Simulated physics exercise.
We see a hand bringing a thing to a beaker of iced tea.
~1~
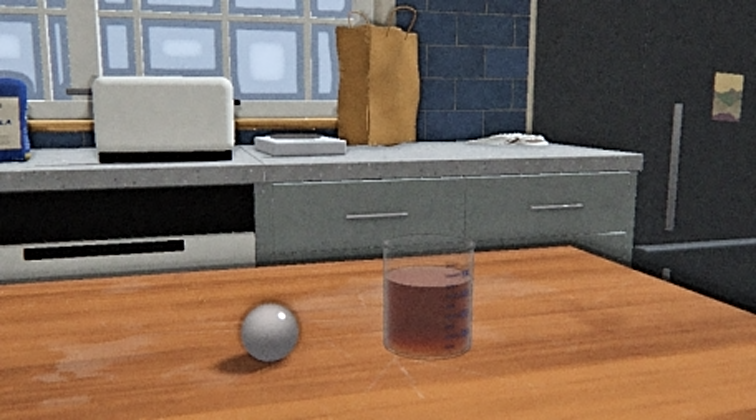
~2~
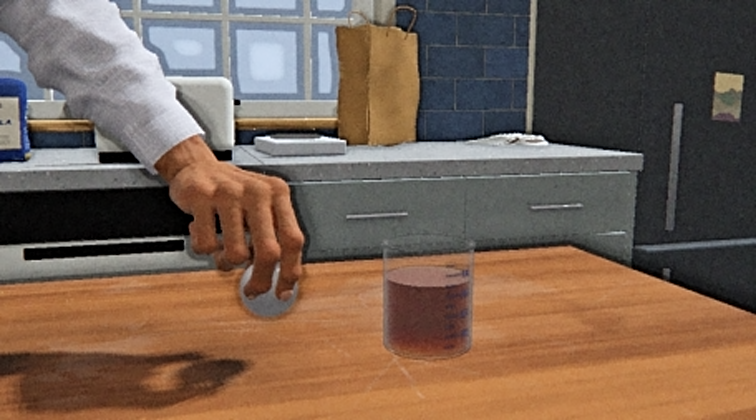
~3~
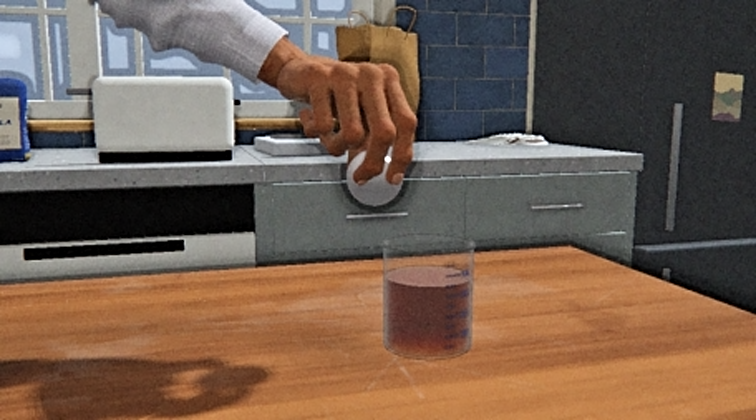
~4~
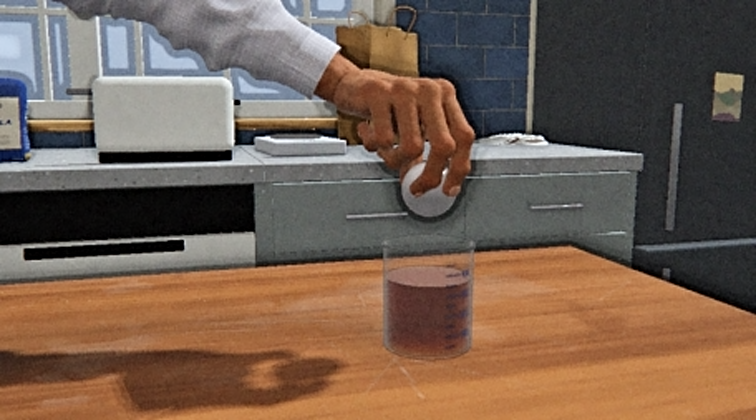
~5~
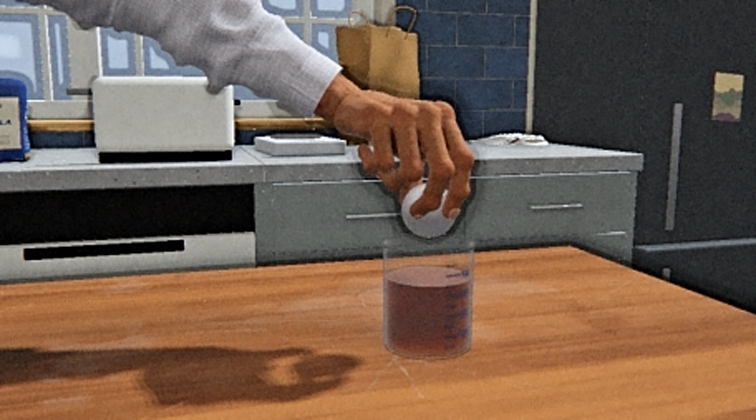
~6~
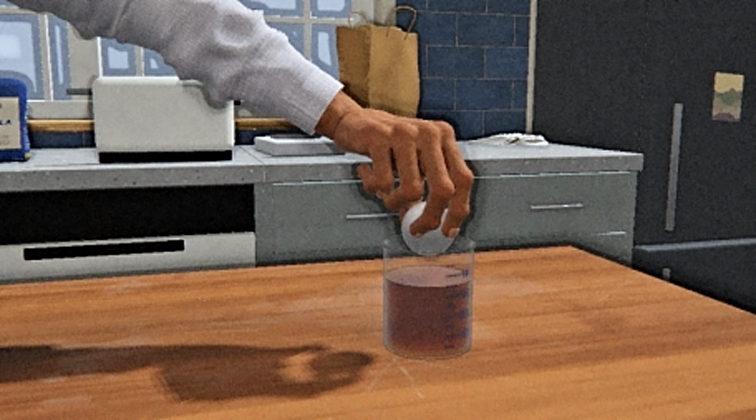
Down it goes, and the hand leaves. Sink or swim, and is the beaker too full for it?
The thing sinks; the beaker takes it all.
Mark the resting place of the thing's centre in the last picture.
Near (428, 316).
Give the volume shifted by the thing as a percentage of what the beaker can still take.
Near 40 in a hundred.
Shortly, the steel ball enters the iced tea; the beaker is about three quarters full.
Then, the steel ball goes on down; the beaker is about three quarters full.
At the finish, the steel ball is at the bottom; the beaker is about three quarters full; no mess.
